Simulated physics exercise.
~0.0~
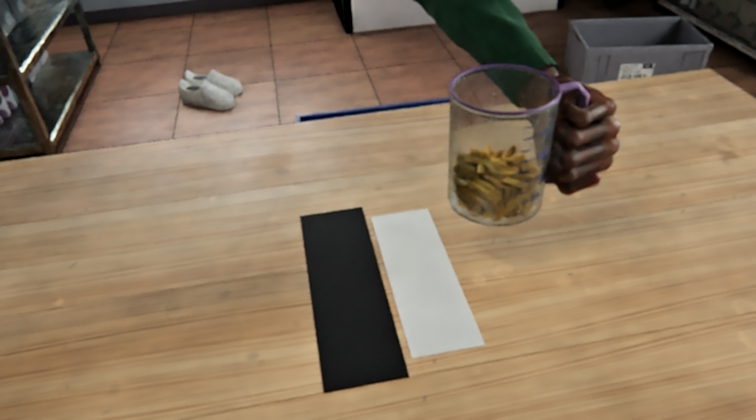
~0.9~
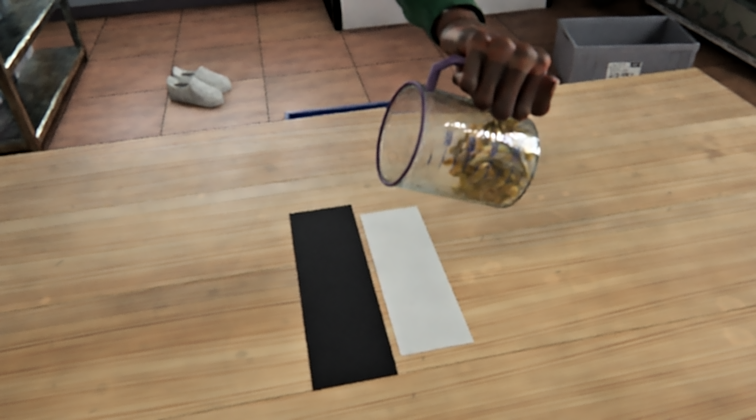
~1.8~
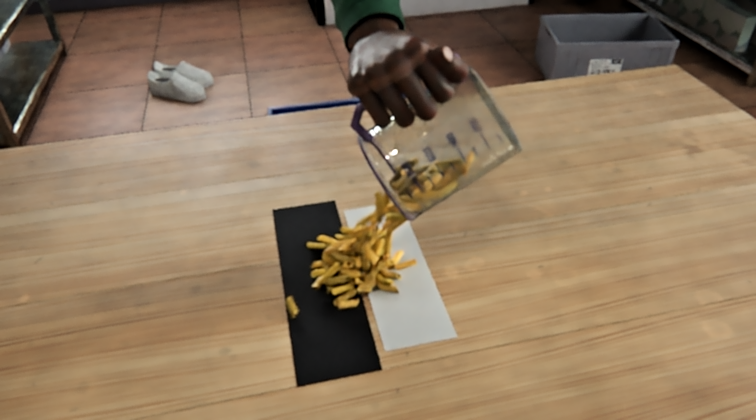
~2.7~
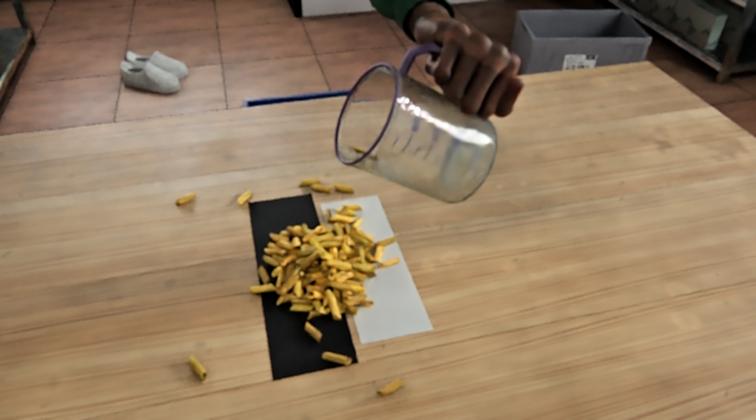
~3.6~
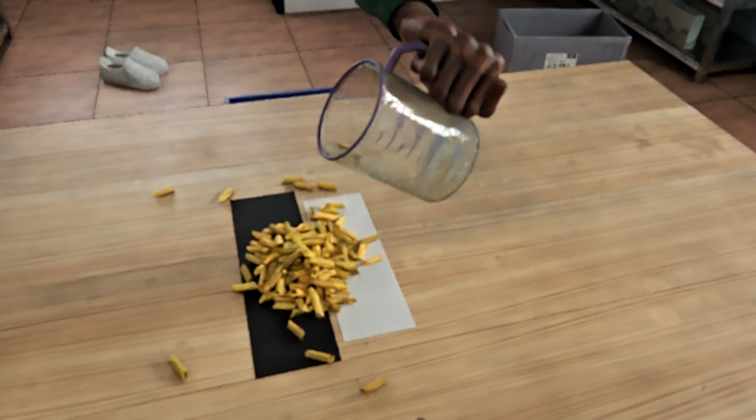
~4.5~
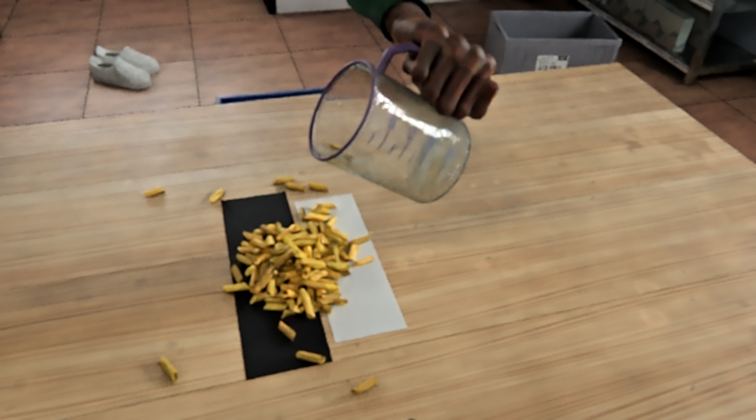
A dark-skinned hand in a green sleeve holds a clear jug with a purple rim, partly filled with short yellow pasta, above a light wooden table seen from slightly above. A black mat and a white mat lie side by side on it, with pale shoes and a grey crate on the tiled floor beyond. The hand moves left and tips the jug until pasta pours across both mats. It then tilts the emptied jug partway back. A yellow heap rests across the mats, mostly on the black one, with a few pieces scattered around.
